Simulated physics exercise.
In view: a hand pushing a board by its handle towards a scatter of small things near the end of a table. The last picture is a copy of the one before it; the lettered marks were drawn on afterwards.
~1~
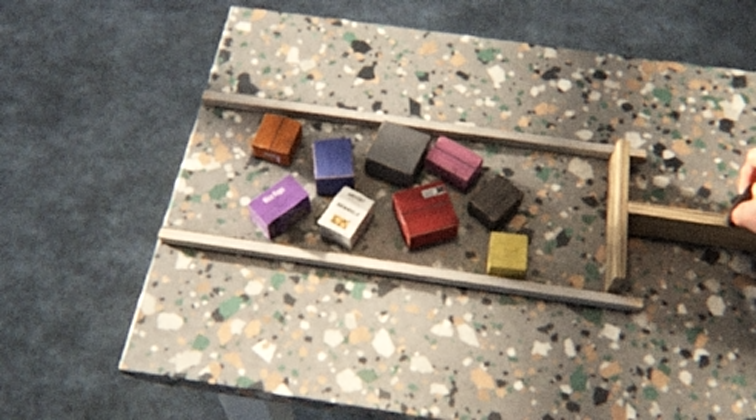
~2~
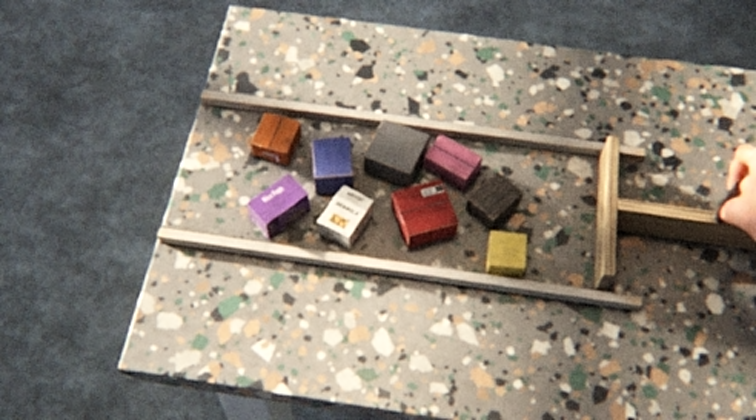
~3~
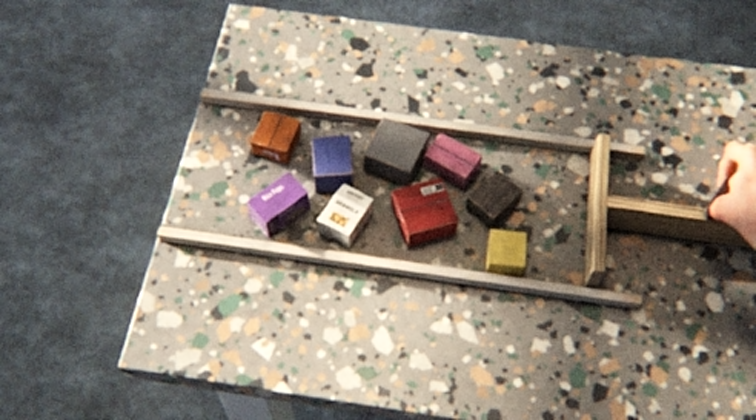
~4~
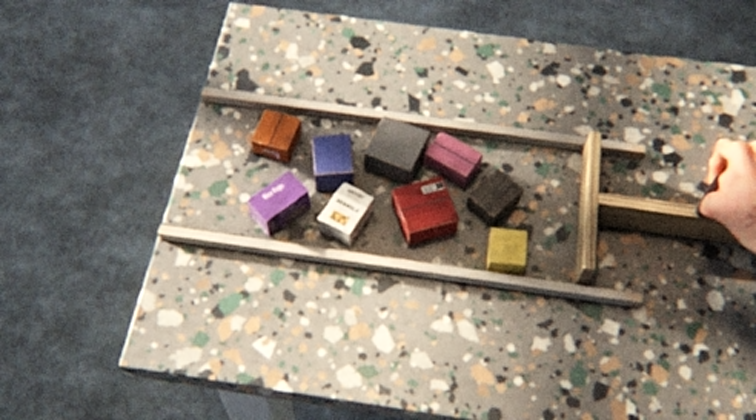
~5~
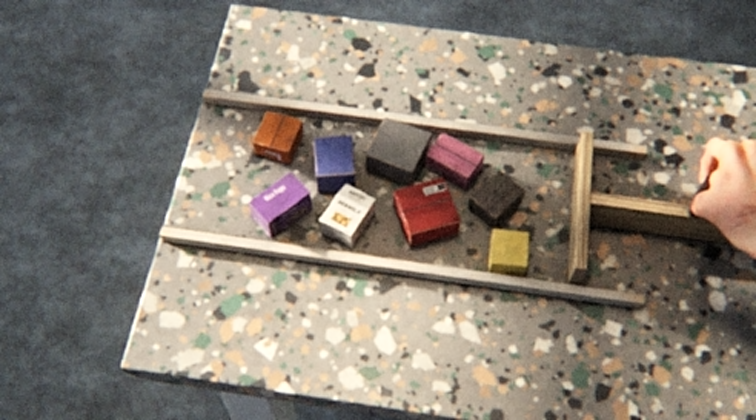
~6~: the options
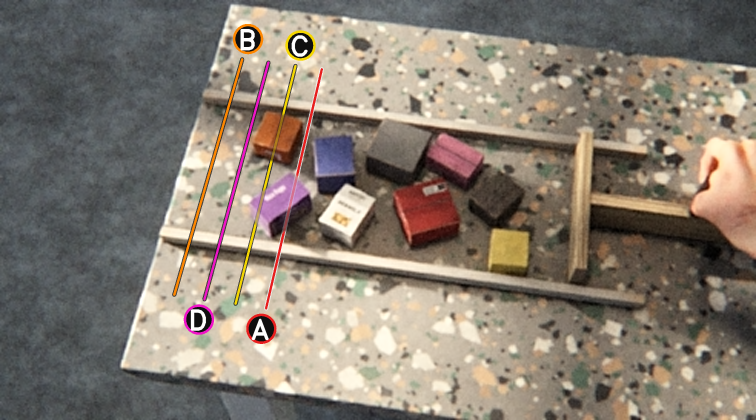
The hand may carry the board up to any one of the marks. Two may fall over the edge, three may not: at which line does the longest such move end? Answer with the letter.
Up to line A.
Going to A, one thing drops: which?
It is the purple packet.
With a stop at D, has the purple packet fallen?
Yes.
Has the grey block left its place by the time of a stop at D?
Yes.
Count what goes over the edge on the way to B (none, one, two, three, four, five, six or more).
By then, six or more.
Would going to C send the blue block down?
Yes.
On the copy, A at (296, 180); B at (211, 168); C at (268, 176); D at (239, 172).
On A. First, board (480, 183); yellow block (447, 244); grey block (389, 147).
Then, board (375, 169); purple packet (222, 204); orange box (251, 125).
Finally, board (299, 159); purple packet over the edge; orange box (207, 114); one fallen.
By contrast, B drops six; C drops four; D drops five.
